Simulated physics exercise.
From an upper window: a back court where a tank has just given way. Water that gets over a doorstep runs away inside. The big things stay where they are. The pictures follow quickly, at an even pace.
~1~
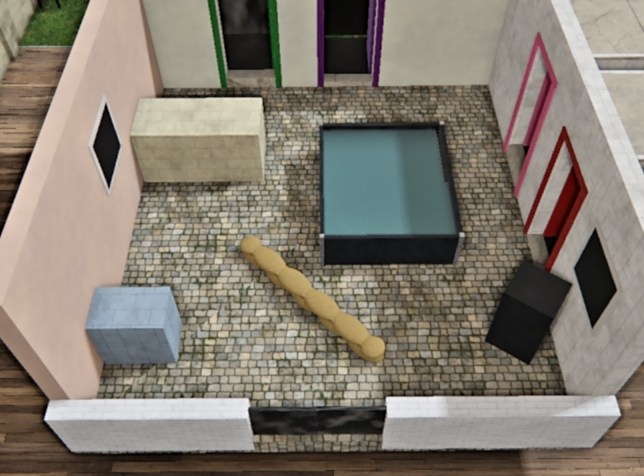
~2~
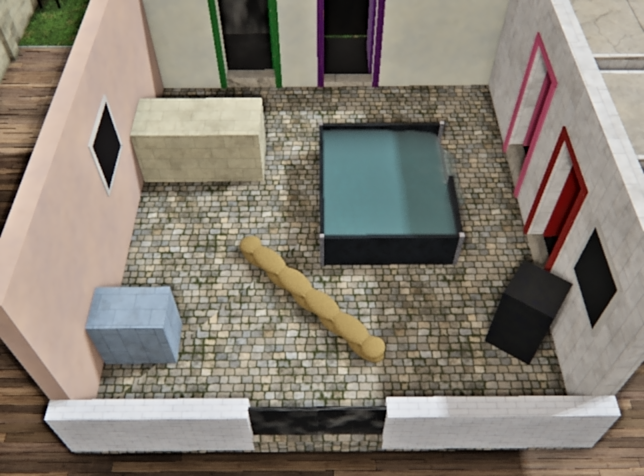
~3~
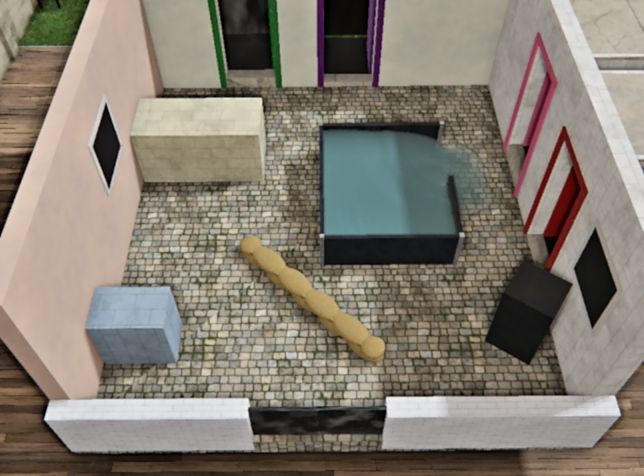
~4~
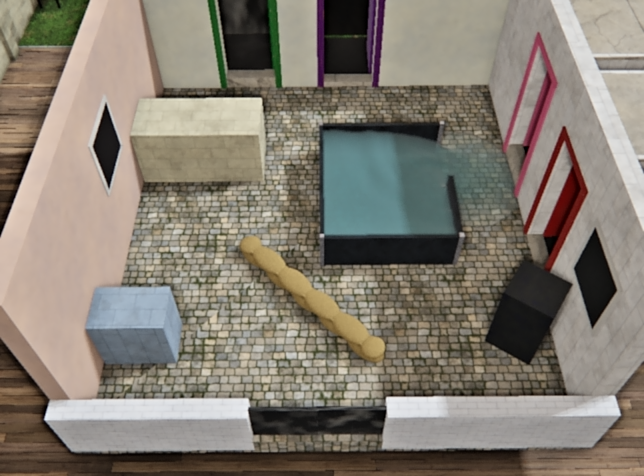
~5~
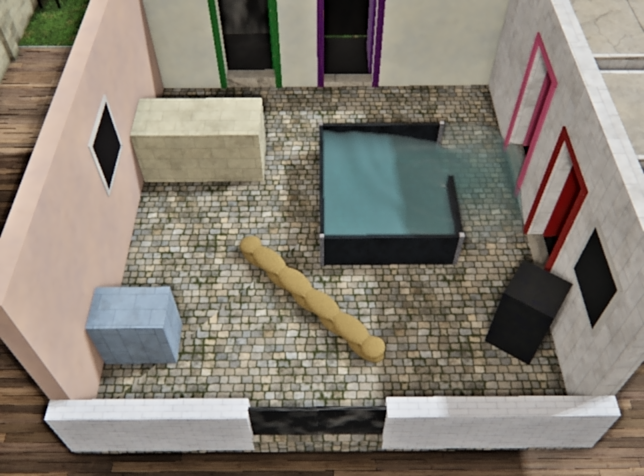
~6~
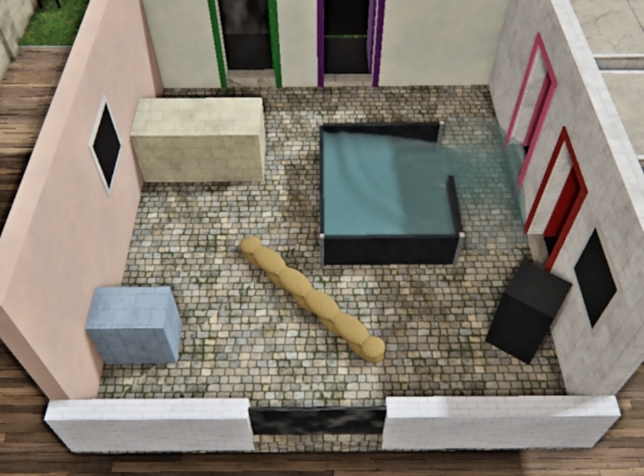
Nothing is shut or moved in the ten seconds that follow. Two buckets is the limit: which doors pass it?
One by one: The green door stays under that; the red door takes more than that; the pink door takes more than that; the purple door stays under that.
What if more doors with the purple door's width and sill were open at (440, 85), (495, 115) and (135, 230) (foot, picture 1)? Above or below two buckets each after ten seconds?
In turn: Goes over, lets more in, keeps below it.
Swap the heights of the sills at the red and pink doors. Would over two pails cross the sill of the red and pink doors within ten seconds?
The red one keeps below it, the pink one passes that mark.
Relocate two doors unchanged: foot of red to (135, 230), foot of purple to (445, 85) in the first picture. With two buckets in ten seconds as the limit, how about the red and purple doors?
Then: Red door keeps below it; purple door lets more in.
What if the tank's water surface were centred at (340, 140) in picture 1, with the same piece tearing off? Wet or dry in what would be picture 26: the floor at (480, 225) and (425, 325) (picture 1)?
As listed: Under water, covered.
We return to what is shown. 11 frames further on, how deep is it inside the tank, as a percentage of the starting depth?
Near 60 in a hundred.
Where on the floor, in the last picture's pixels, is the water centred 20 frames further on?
Around (415, 188).
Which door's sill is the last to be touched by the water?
It is the green-painted one.
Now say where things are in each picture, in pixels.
Still water in the tank at (386, 180), in the first picture.
The front is at a hidden place, out from the gap at (440, 171), in the second picture.
Water pours out at (440, 171) and has run to (486, 202), in the third picture.
The front is at (516, 199), out from the gap at (440, 172), in the fourth picture.
Water pours out at (440, 172) and has run to (522, 225), in the fifth picture.
Water pours out at (440, 171) and has run to (526, 241), in the sixth picture.
A moment on, water covers 10 % of the floor; the green door not reached, the red door under two buckets in, the pink door over two buckets in, the purple door not reached.
Next, water covers 20 % of the floor; the green door not reached, the red door under two buckets in, the pink door far over two buckets in, the purple door not reached.
Then, water covers 45 % of the floor; the green door wet at the sill, nothing in, the red door under two buckets in, the pink door far over two buckets in, the purple door wet at the sill, nothing in.
Later, water covers 75 % of the floor; the green door wet at the sill, nothing in, the red door over two buckets in, the pink door far over two buckets in, the purple door wet at the sill, nothing in.
In the end, water covers 90 % of the floor; the green door wet at the sill, nothing in, the red door over two buckets in, the pink door far over two buckets in, the purple door wet at the sill, nothing in.
